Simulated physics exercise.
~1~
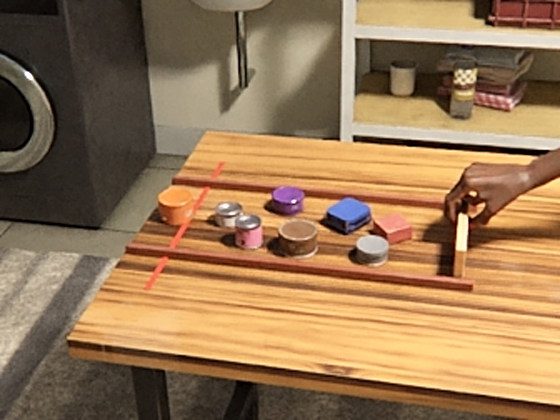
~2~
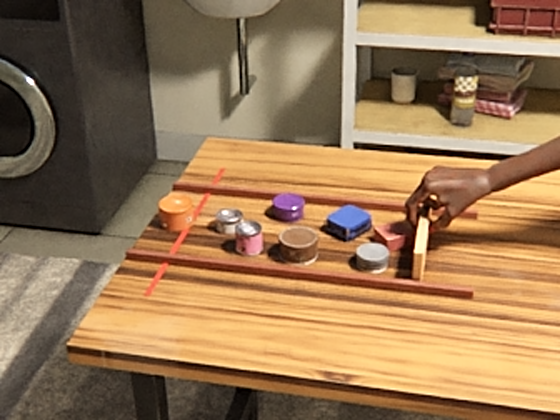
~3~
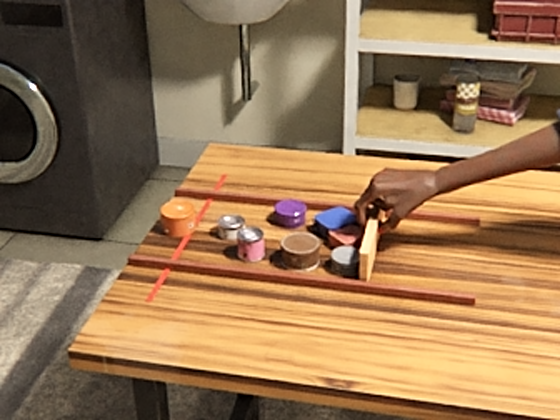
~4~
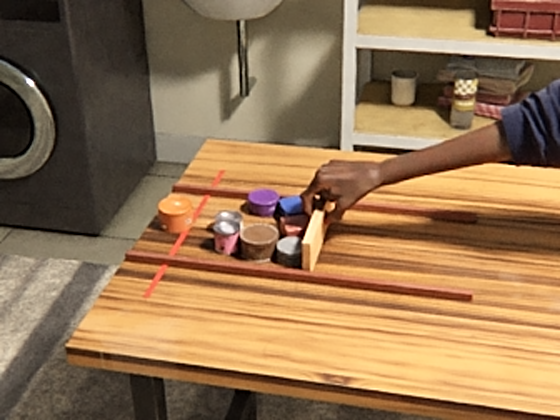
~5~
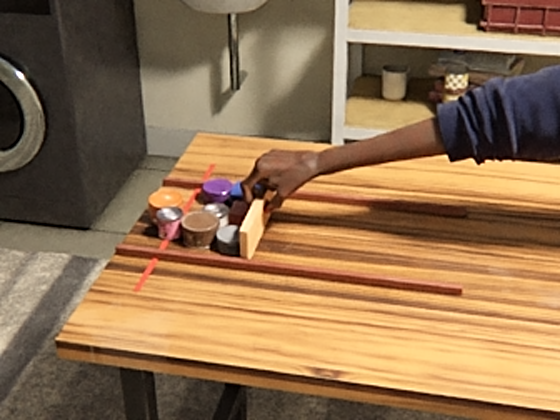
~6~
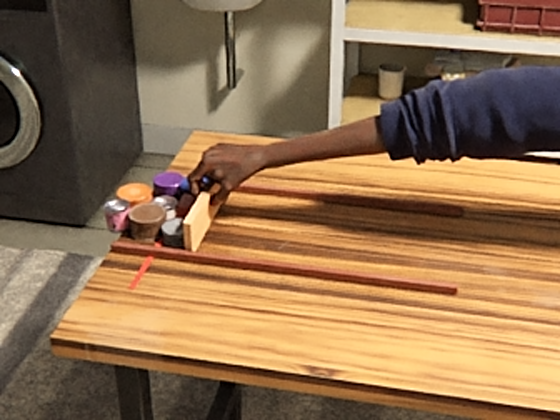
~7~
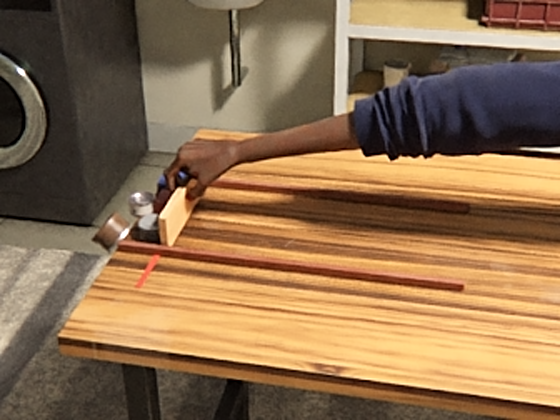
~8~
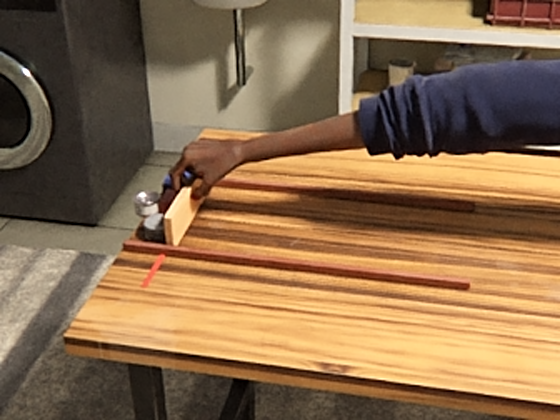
A hand slid an upright wooden board leftward between two rails on a table, gathering small tubs and tins and pushing them past a red strip to the end, where the orange, purple, pink and brown ones went over the edge while a few stayed.
